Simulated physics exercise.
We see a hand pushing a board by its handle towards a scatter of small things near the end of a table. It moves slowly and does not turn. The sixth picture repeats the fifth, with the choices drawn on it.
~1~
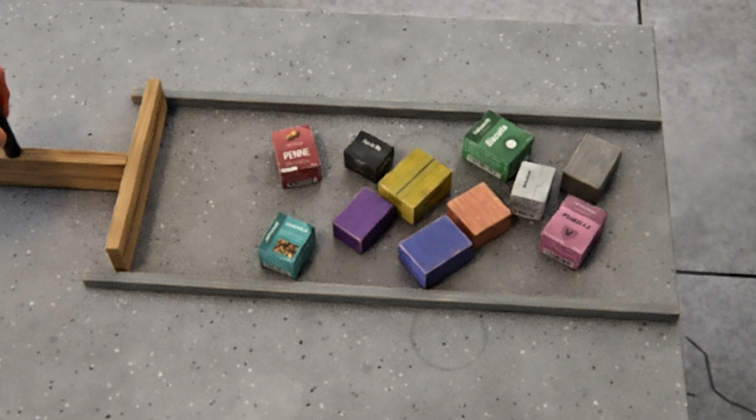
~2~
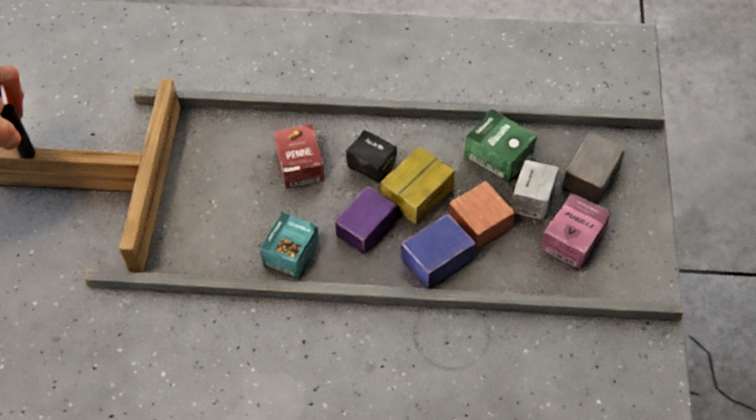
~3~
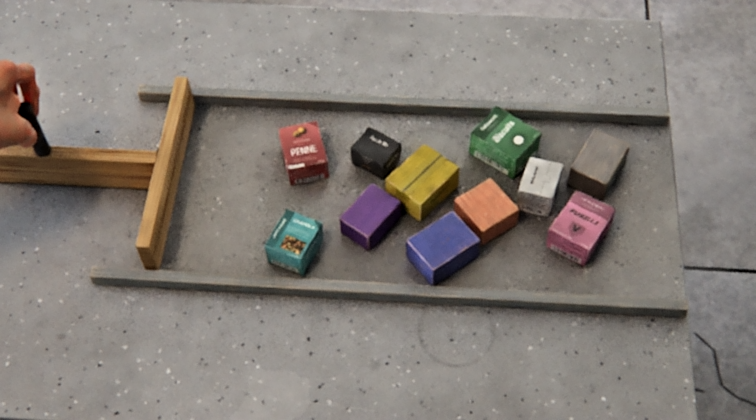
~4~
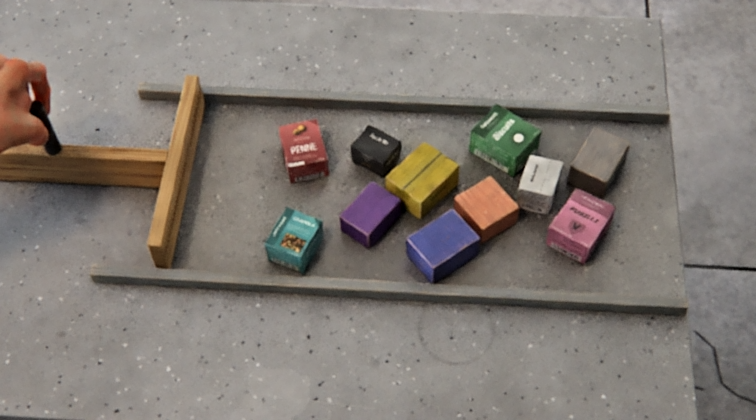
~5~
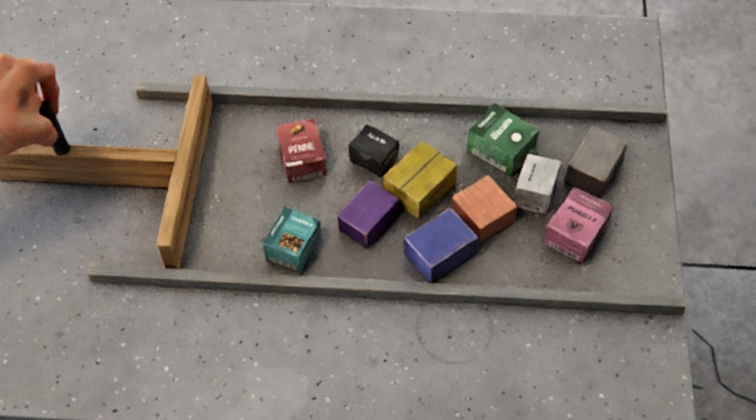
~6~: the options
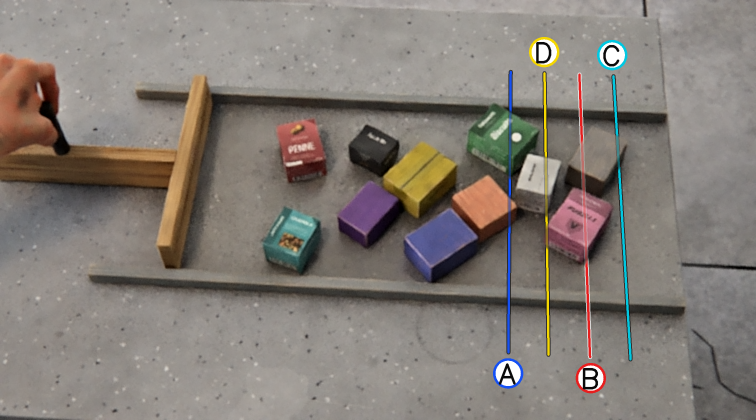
On a speckled grey tabletop, a hand slowly pushes a wooden board by its handle to the right between two rails, closing some of the gap to a scatter of colourful boxes and blocks, which stay still and untouched.
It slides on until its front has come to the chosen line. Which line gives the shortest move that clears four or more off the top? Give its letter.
As far as mark B.
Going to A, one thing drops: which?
The grey block goes over.
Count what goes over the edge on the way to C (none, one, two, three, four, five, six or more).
By then, six or more.
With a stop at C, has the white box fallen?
Yes.
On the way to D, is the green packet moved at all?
Yes.
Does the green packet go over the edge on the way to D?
By then, no.
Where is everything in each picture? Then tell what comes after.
In the first picture, blue block (435, 252); yellow box (415, 186); green packet (498, 146).
In the second picture, board (147, 159); black packet (371, 157).
In the third picture, board (162, 157); purple block (371, 217).
In the fourth picture, board (174, 155); white box (540, 184).
In the fifth picture, board (182, 155); pink packet (579, 225); turquoise packet (293, 240); blue block (441, 245).
On the marked copy, A at (510, 200); B at (584, 204); C at (621, 206); D at (546, 202).
Following B. Soon after the start, board (325, 162); turquoise packet (348, 241); black packet (405, 150).
Later, board (470, 169); grey block (654, 163); pink packet (630, 226).
In the end, board (584, 175); pink packet over the edge; white box over the edge; six fallen.
As for the rest, A drops only one; C drops eight, but is farther than needed; D drops only three.
